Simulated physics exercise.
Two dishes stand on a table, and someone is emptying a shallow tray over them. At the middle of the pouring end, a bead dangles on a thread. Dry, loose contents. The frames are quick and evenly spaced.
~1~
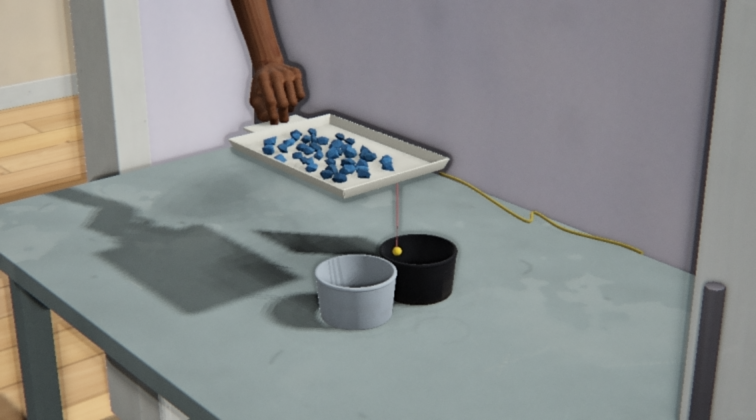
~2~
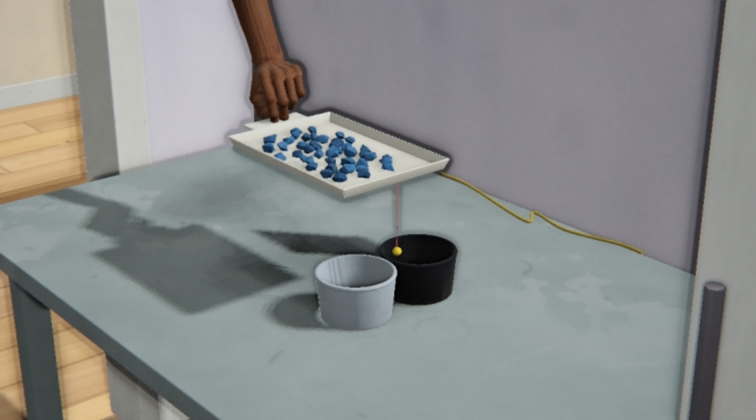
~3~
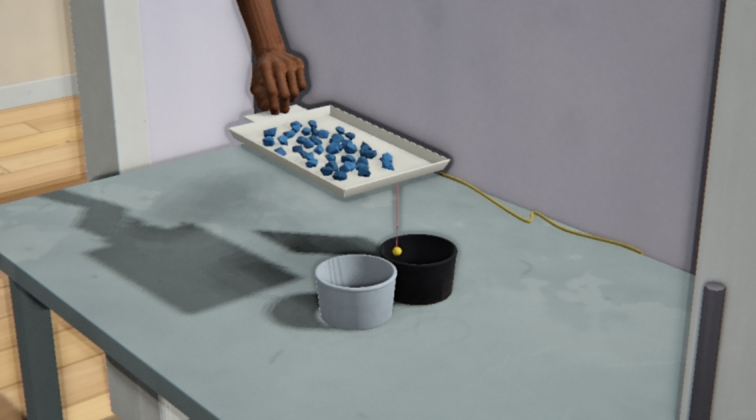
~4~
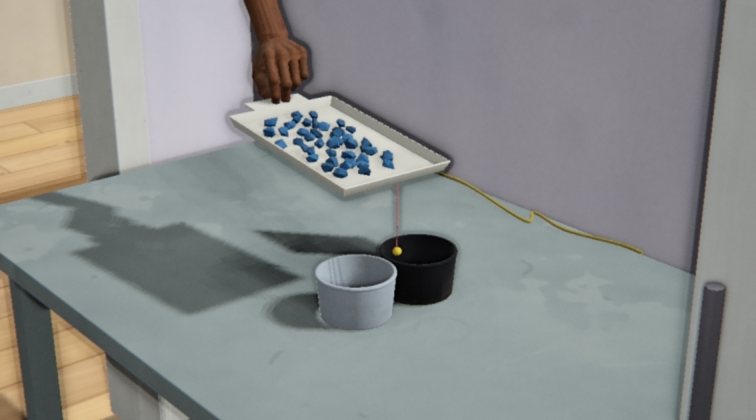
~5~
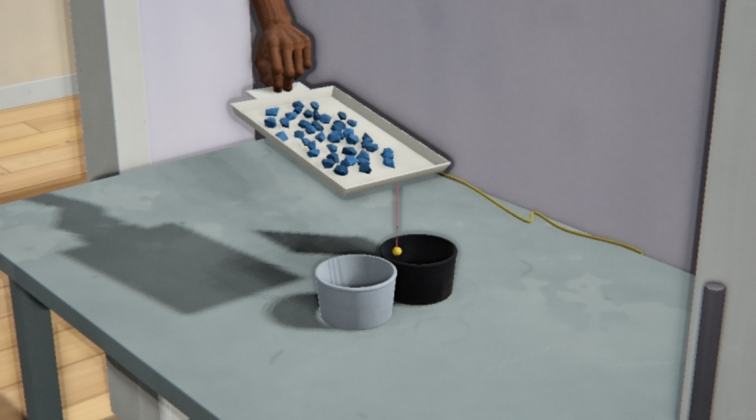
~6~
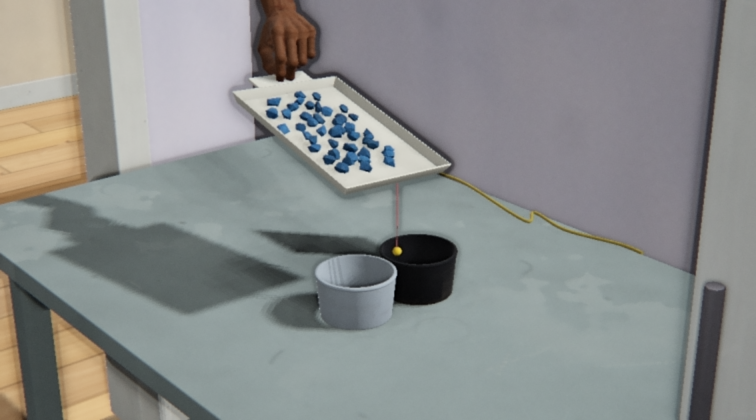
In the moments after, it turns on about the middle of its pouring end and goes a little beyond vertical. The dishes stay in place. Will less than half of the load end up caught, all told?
Yes, only the minority of it is caught.
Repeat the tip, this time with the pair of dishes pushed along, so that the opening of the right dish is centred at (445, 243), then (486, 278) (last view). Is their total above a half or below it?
Well, a minority share the first time and a minority share the next.
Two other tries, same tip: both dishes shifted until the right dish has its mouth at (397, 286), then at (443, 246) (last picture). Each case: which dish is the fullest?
Well, the first go goes to the rightmost dish, and the second to the rightmost dish.
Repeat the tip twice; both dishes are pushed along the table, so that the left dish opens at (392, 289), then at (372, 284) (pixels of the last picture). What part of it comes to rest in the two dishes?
You'd get 90 in a hundred first and 80 in a hundred after that.
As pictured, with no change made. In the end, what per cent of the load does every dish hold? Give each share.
Left dish around 0, right dish around 20, both in a hundred.
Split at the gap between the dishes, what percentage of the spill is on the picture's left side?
10 %, near enough.
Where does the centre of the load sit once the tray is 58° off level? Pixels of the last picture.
I'd put it at about (410, 164).
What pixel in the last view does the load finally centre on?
The centre settles at about (448, 313).
Soon after the last picture, tray tipped steeply; nearly all on the tray; a small part in the air.
A little later, tray tipped right over; about a quarter on the tray; a small part in the right dish; about two thirds outside both; a small part in the air.
Later still, tray tipped past a quarter turn; about a quarter in the right dish; most outside both.
At rest, tray tipped past a quarter turn; none in the left dish; about a quarter in the right dish; most outside both.
